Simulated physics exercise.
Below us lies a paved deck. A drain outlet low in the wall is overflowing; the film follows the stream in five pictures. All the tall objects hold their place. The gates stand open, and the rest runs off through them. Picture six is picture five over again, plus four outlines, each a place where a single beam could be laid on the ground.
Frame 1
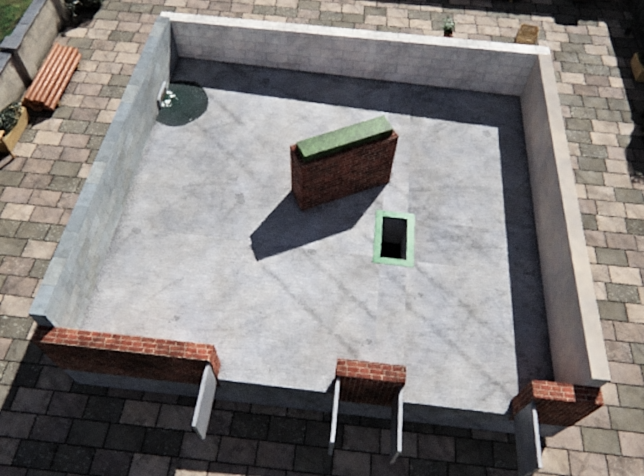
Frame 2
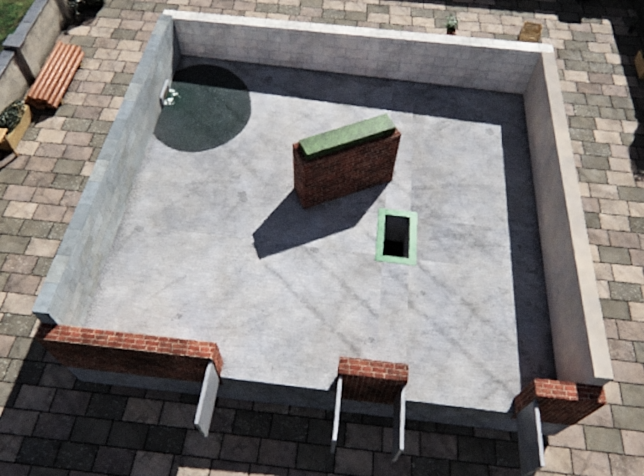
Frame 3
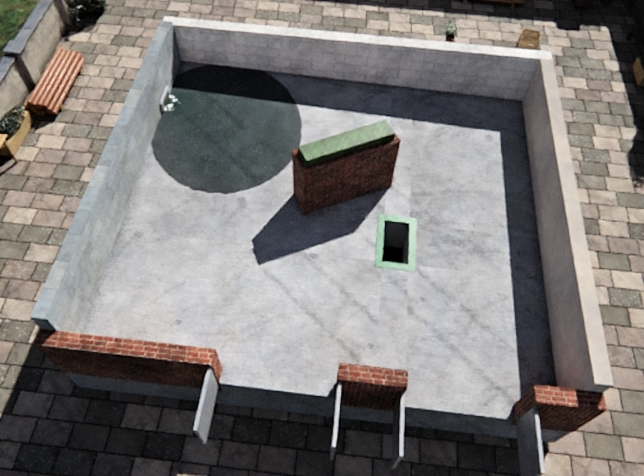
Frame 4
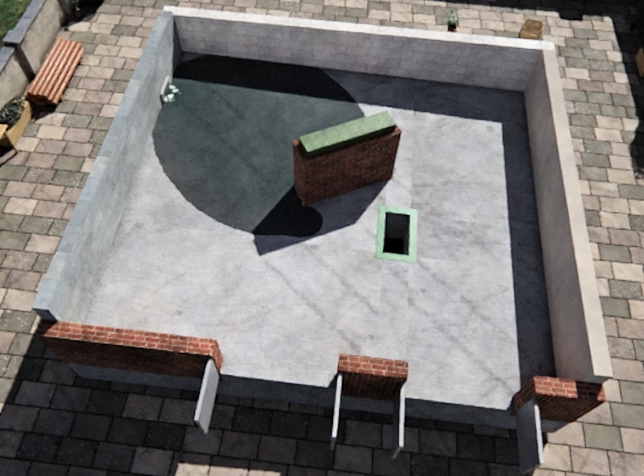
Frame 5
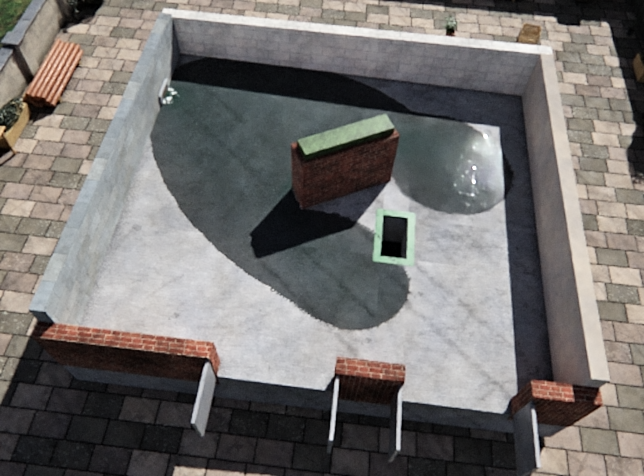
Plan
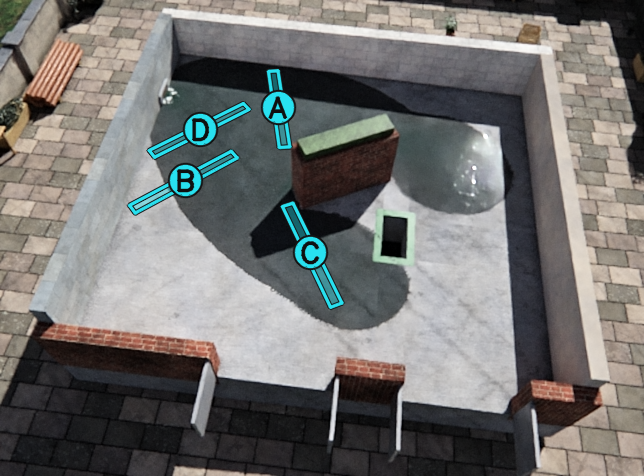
The clip shows a walled grey courtyard from above as dark water spreads from the upper left corner, widens toward a central brick block, then passes around both sides of it, while the green-edged pit stays dry.
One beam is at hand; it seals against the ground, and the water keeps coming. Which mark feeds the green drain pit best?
A beats the others.
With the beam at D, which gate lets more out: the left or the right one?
The right gate.
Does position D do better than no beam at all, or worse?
Worse.
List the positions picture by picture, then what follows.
Outfall at (162, 96); green drain pit at (394, 238); open gate at (454, 392); open gate at (278, 371); water covers 2 % of the ground and shows as far out as (203, 94); green drain pit still dry.
Water covers 7 % of the ground and shows as far out as (244, 117); green drain pit still dry.
Water covers 15 % of the ground and shows as far out as (296, 143); green drain pit still dry.
Water covers 27 % of the ground and shows as far out as (304, 230); green drain pit still dry.
Water covers 44 % of the ground and shows as far out as (504, 177); green drain pit still dry.
On the marked copy, A from (273, 71) to (284, 147); B from (132, 209) to (234, 154); C from (287, 204) to (336, 305); D from (151, 153) to (246, 106).
With A, about 5 % of the stream runs into the green drain pit, about 90 % out by the gates.
With B, next to none of the stream runs into the green drain pit, about 96 % out by the gates.
With C, next to none of the stream runs into the green drain pit, about 95 % out by the gates.
With D, next to none of the stream runs into the green drain pit, about 96 % out by the gates.
